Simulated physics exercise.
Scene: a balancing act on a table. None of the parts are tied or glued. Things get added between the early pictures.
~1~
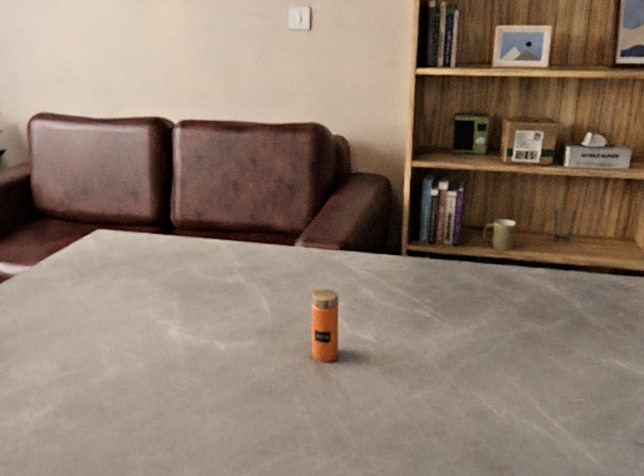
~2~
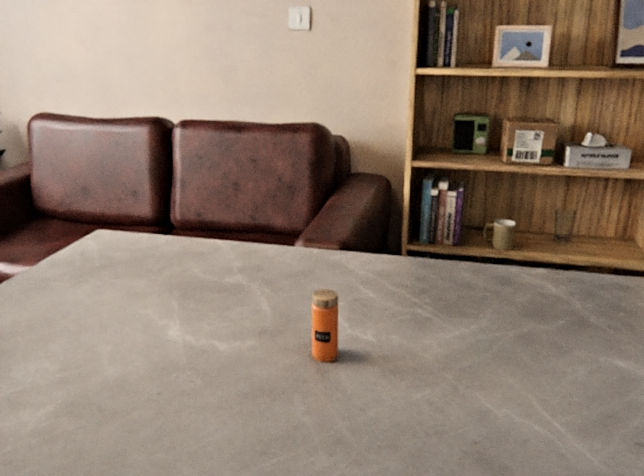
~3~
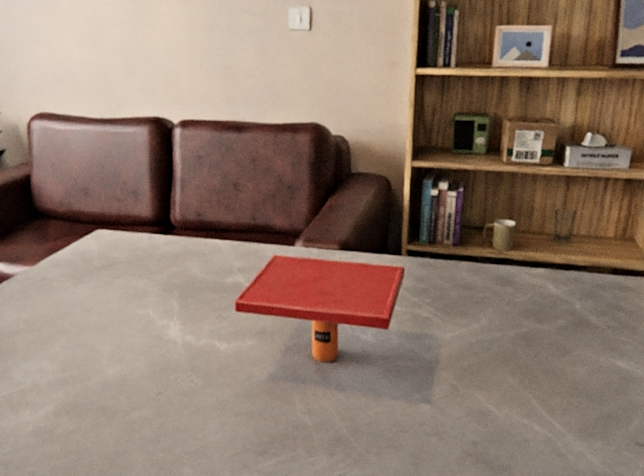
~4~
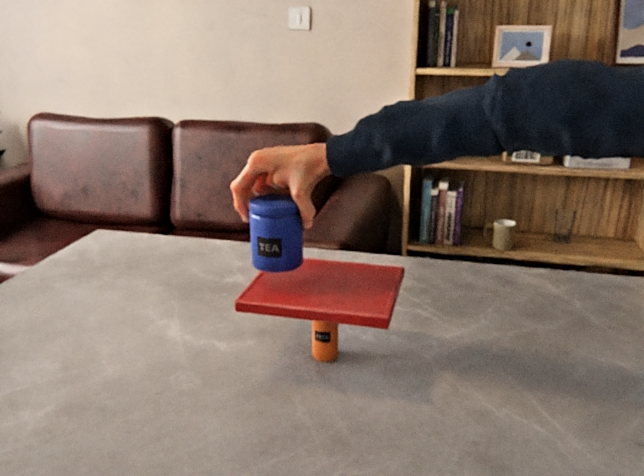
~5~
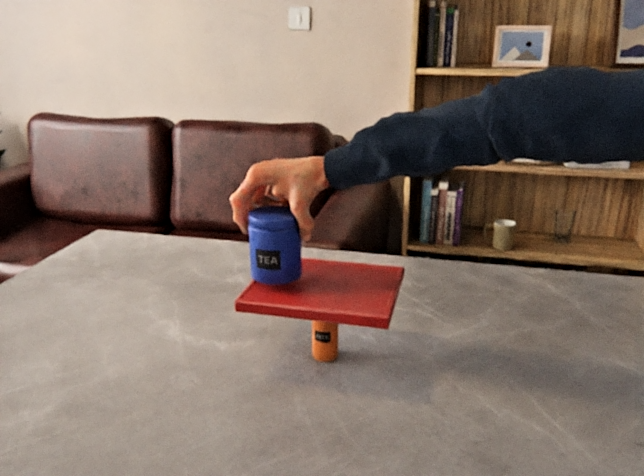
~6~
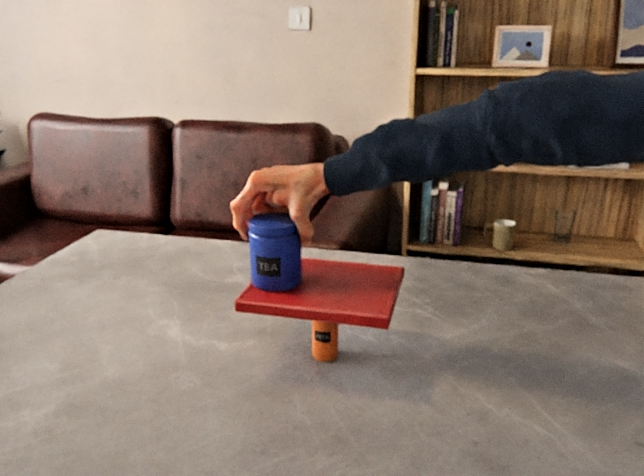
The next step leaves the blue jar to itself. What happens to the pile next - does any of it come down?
Unstable.
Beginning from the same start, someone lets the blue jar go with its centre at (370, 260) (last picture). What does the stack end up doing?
Well, it crumbles then.
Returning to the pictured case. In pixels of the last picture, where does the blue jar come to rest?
The object finishes somewhere near (212, 322).
Then, 0.40 s after the last picture, blue jar now fallen; red lid on its side.
Then, 0.70 s after the last picture, red lid upside down.
At rest, fallen, red lid and blue jar; orange shaker in place. Seen from the same camera at the end, blue jar near (212, 322). The stack gives way.
